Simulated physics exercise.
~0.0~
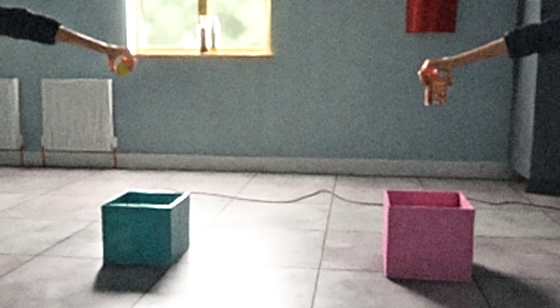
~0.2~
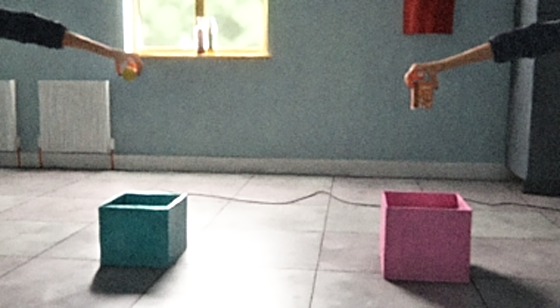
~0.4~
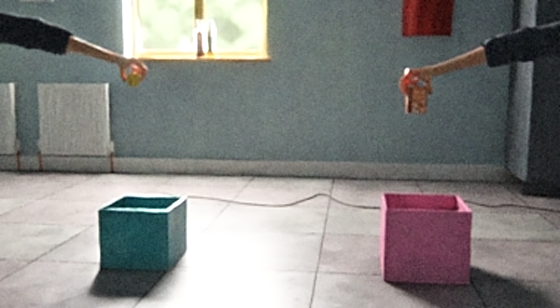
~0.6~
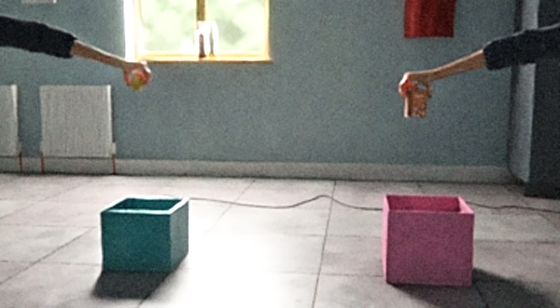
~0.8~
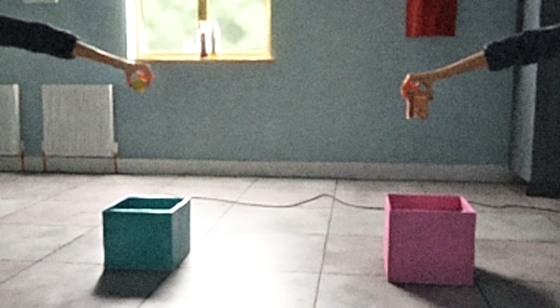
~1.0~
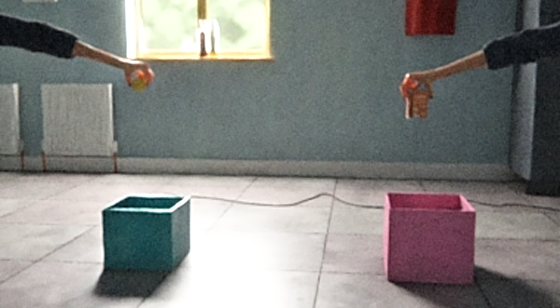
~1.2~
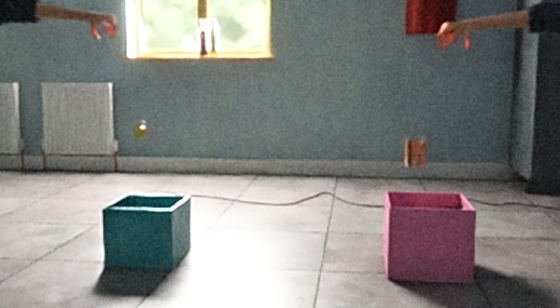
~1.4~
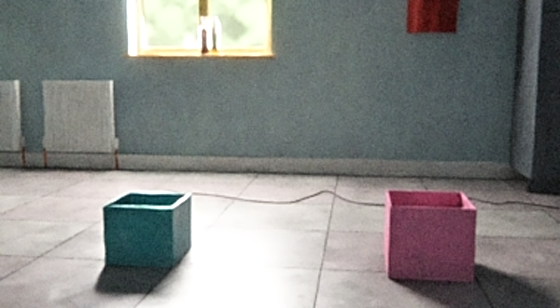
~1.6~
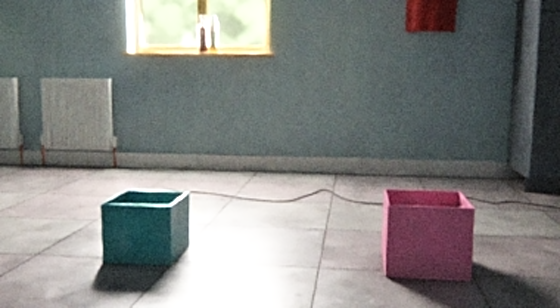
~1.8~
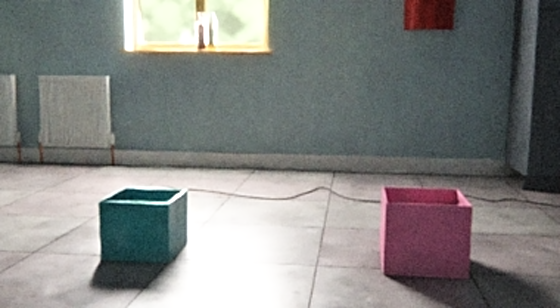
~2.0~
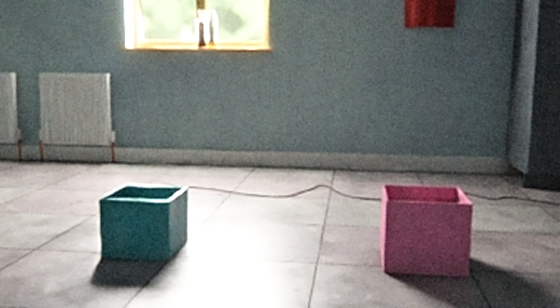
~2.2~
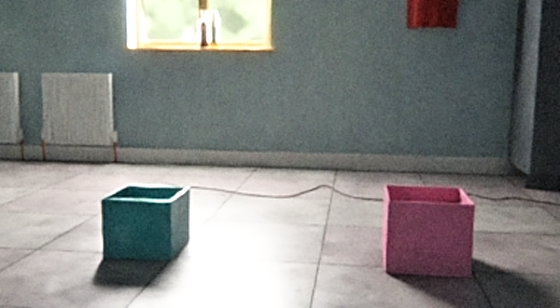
Lemon and orange tin held by two outstretched hands, then released together, dropping into a teal box and a pink box.
